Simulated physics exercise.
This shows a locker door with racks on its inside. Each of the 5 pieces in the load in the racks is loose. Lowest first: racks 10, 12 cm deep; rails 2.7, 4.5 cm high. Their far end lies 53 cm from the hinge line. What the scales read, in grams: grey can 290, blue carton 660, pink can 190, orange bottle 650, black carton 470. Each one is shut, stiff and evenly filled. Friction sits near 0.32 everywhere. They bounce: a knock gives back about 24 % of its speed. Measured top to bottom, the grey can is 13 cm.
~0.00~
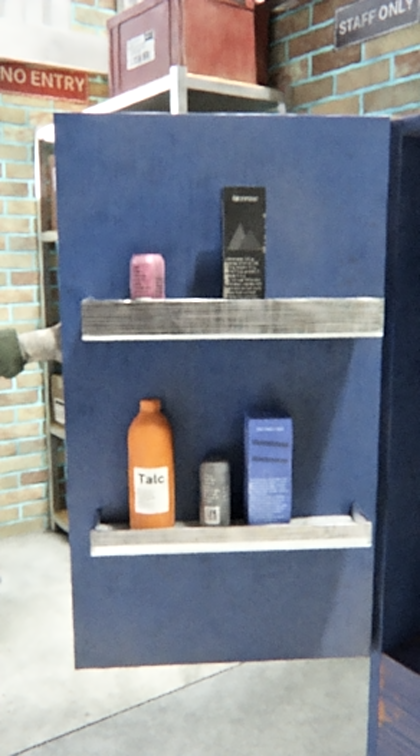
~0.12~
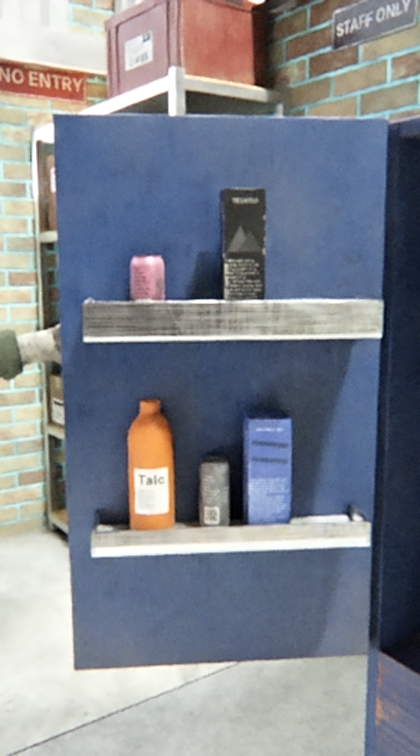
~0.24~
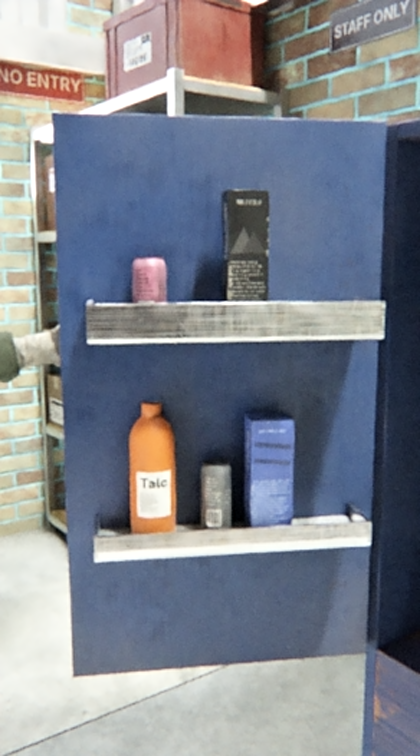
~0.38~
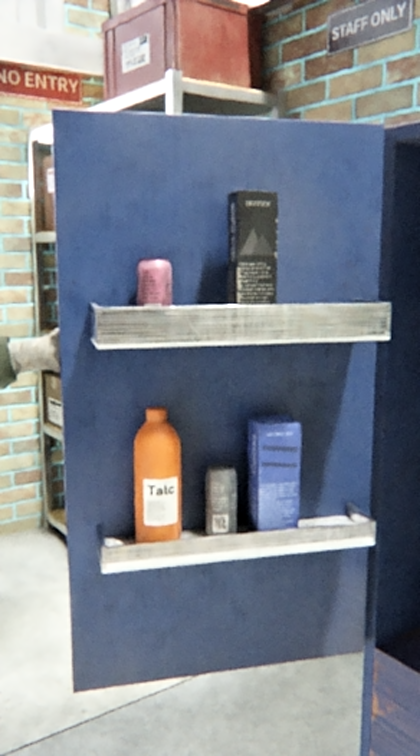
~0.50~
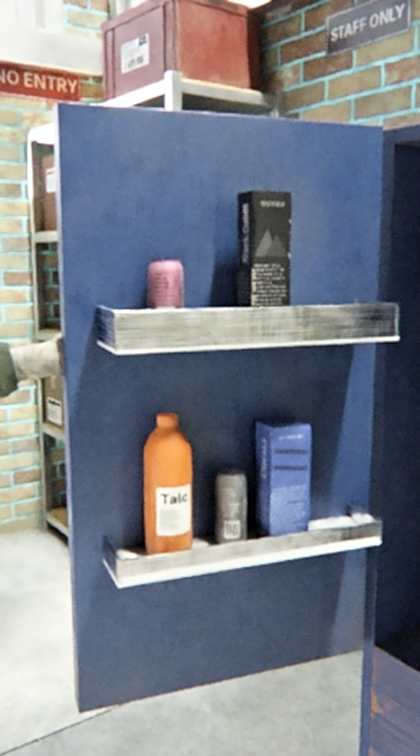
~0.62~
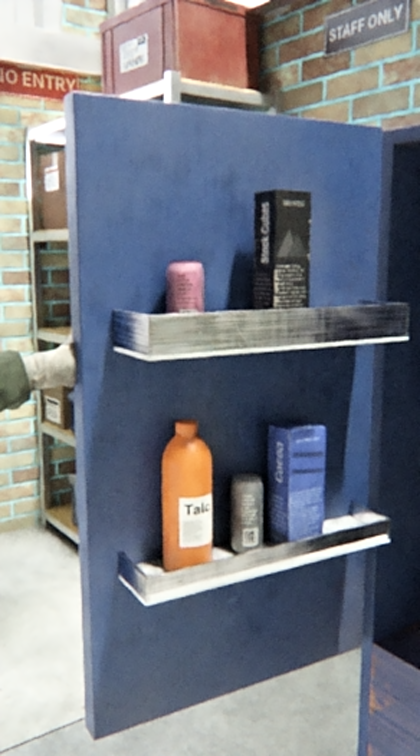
In the video, a gloved hand at the left edge swings a blue locker door partway toward closed, slowly at first, while a pink can, black carton, orange talc bottle, grey can and blue carton stay upright on its two racks.
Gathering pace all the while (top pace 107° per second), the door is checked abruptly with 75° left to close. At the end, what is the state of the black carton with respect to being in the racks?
Still on the door.
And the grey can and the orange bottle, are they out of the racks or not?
Result: Grey can remains in bounds, orange bottle goes out of bounds.
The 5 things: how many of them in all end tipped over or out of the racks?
So, 1 in all.
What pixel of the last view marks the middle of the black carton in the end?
End position: Roughly (352, 264).
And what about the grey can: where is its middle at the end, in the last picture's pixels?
Look near (317, 535) and you'll find it.
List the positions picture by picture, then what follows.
Door 120° open; black carton (243, 257); grey can (215, 494), in the first frame.
Door 119° open; pink can (148, 291); orange bottle (151, 467), in the second frame.
Door 117° open; grey can (216, 497); blue carton (268, 475), in the third frame.
Door 111° open; pink can (154, 295); orange bottle (158, 477), in the fourth frame.
Door 105° open; grey can (231, 508); blue carton (282, 481), in the fifth frame.
Door 96° open; black carton (282, 264); pink can (185, 300), in the sixth frame.
After 0.92 s, door 75° open; black carton moved 3 cm near (356, 263); orange bottle 12° off upright; pink can moved 5 cm.
After 1.42 s, door 75° open; orange bottle now out of the racks; black carton moved 2 cm near (354, 264); pink can moved 5 cm.
After 1.72 s, door 75° open; black carton moved 2 cm near (350, 264); pink can moved 5 cm; grey can moved 3 cm.
In the end (3.1 s), out of the racks, orange bottle; the other 4 under 5 cm from the start. In the last view, black carton near (352, 264).
